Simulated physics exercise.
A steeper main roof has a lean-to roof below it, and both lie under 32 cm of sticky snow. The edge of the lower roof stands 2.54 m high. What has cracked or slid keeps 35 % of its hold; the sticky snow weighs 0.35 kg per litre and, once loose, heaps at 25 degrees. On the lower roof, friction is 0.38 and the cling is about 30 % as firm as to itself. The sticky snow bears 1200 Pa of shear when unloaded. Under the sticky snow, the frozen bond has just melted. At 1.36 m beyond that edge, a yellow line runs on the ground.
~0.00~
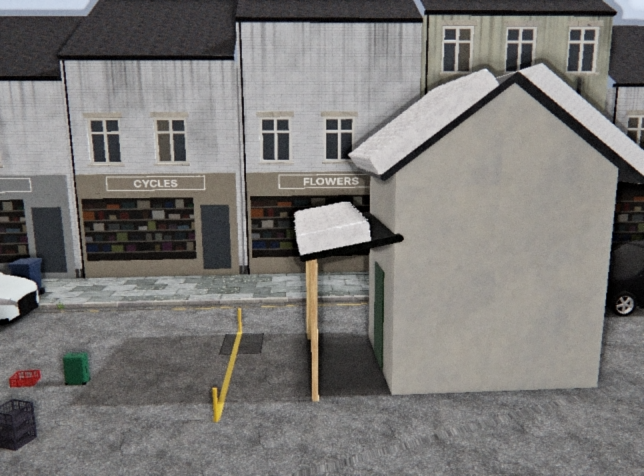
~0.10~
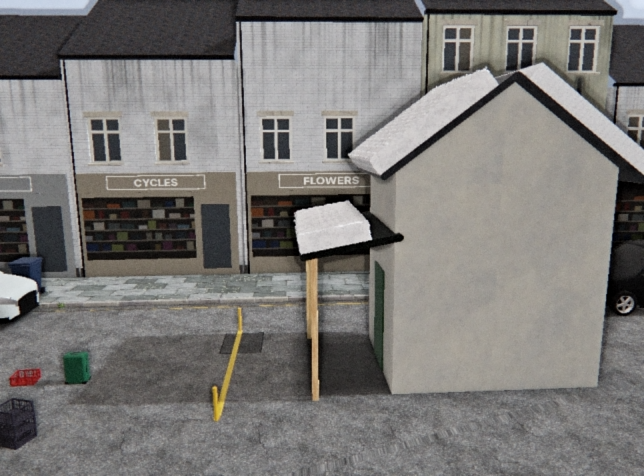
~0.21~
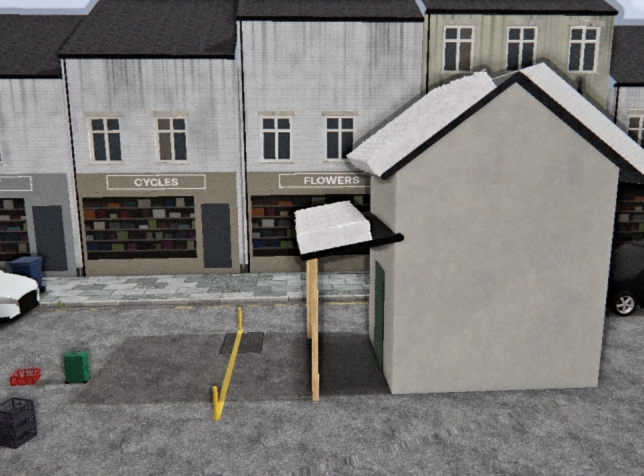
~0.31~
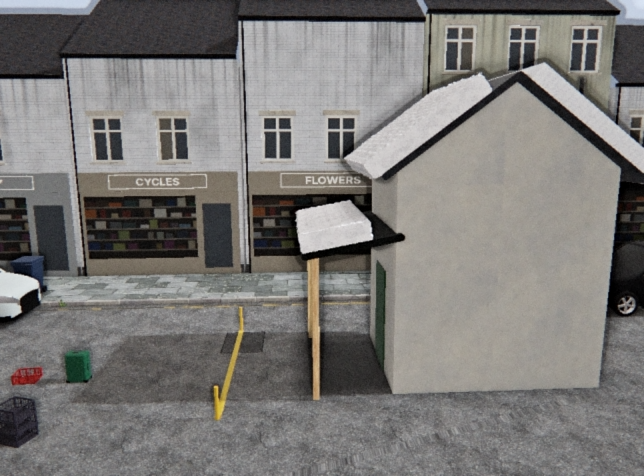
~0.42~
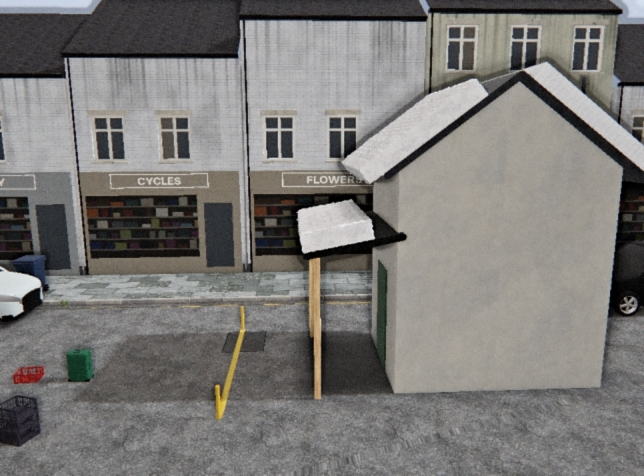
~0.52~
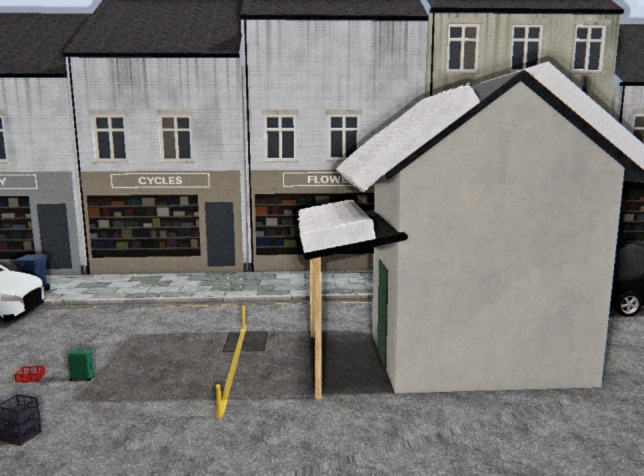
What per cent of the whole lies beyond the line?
Roughly 33 %.
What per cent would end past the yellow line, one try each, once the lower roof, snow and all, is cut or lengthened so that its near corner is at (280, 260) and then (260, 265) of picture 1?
25 %, then 12 %.
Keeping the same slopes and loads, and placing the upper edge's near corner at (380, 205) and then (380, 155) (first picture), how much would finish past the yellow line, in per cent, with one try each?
10 %, then 50 %.
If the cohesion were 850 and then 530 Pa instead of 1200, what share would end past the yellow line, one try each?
You'd see 40 percent the first time and 50 percent the second.
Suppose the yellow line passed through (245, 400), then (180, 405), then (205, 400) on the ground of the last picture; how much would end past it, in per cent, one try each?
45 %, 12 %, 25 %.
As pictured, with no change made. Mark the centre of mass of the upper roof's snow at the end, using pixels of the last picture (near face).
It sits close to (233, 363).
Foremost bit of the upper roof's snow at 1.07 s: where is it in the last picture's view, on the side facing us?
I'd point to around (298, 228).
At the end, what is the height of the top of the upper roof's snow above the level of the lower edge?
Height above lower edge: Approx. 0.7 m.
After 1.07 s, none is below the lower edge and 0 % is past the line.
After 1.71 s, 38 % is below the lower edge and 5 % is past the line.
After 2.36 s, 63 % is below the lower edge and 33 % is past the line.
After 3.00 s, 63 % is below the lower edge and 33 % is past the line.
After 4.40 s, at the end, 67 % is below the lower edge and 33 % is past the line.
